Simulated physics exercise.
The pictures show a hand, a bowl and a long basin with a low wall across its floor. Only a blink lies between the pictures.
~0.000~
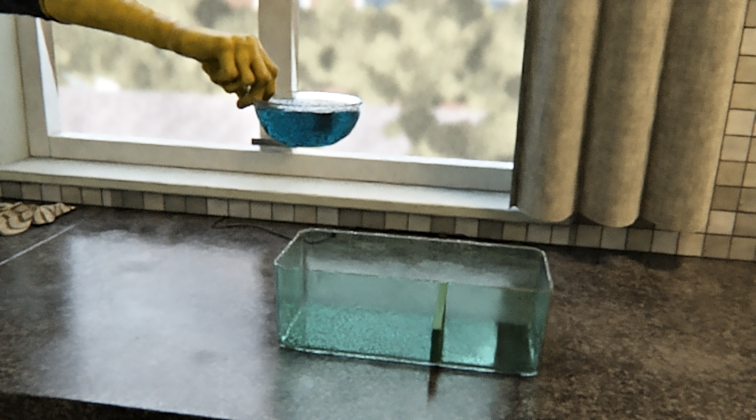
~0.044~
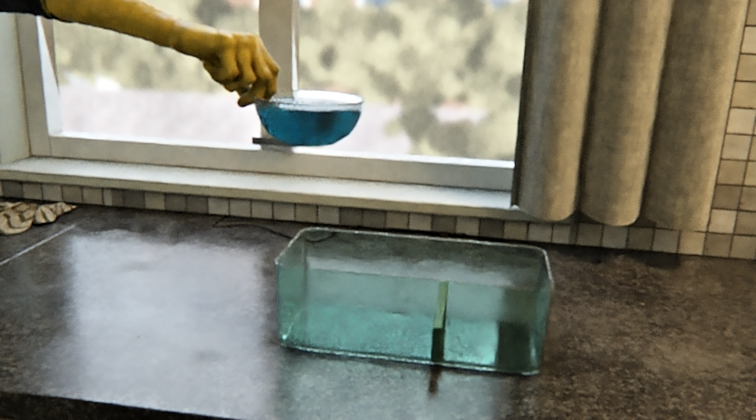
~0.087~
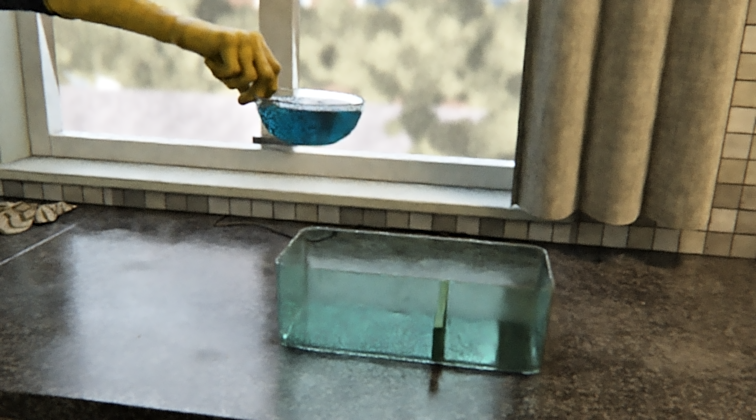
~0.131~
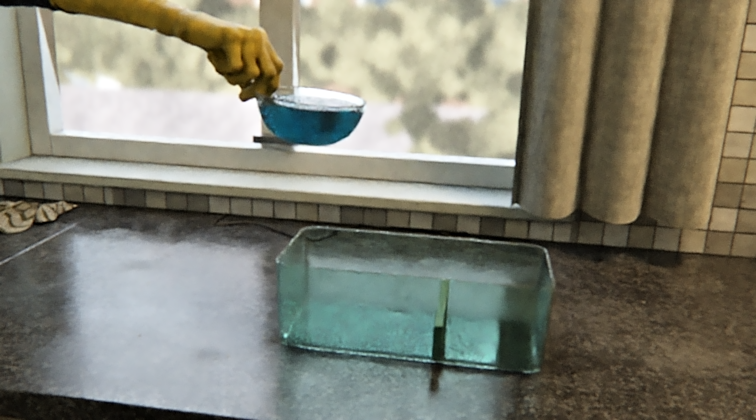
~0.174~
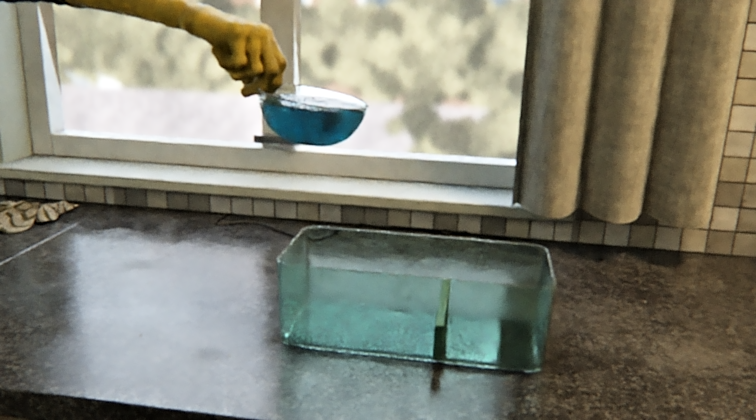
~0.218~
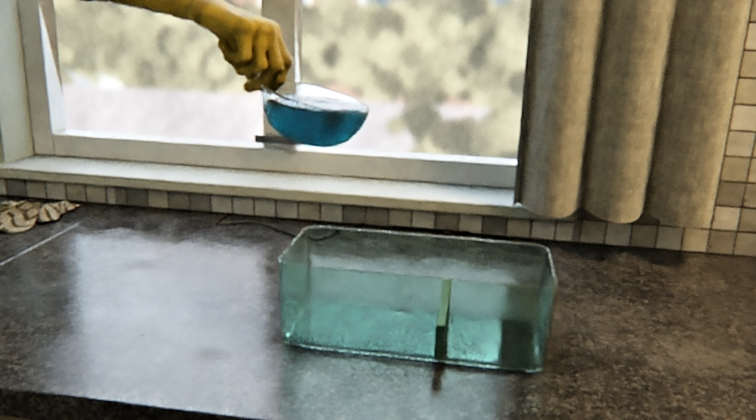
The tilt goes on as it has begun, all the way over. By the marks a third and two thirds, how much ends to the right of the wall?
The share right of the wall is not even a third.
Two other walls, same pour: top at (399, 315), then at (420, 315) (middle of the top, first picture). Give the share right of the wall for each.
In turn 60 and 30 in a hundred.
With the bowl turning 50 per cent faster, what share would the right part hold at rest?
About 5 per cent.
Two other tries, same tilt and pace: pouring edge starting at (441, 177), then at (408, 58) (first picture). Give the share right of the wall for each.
Near 80 % and 70 %.
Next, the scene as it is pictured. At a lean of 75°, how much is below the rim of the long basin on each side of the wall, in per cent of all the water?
Near 25 on the left, 0 on the right.
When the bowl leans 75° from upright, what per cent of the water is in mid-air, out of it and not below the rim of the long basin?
Roughly 50 in a hundred.
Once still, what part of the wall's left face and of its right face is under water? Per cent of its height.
Some 30 per cent left and 0 right.
Then, 0.60 s in, the tilt is 75° and 23 per cent is still to pour, 26 is left of the wall and 0 right of it.
Then, 0.88 s in, the tilt is 110° and 0 per cent is still to pour, 93 is left of the wall and 2 right of it.
Then, 1.17 s in, the tilt is 113° and 0 per cent is still to pour, 94 is left of the wall and 4 right of it.
Then, 1.49 s in, the tilt is 113° and 0 per cent is still to pour, 94 is left of the wall and 4 right of it.
Finally, 94 per cent lies left of the wall, 4 right of it and 1 outside.
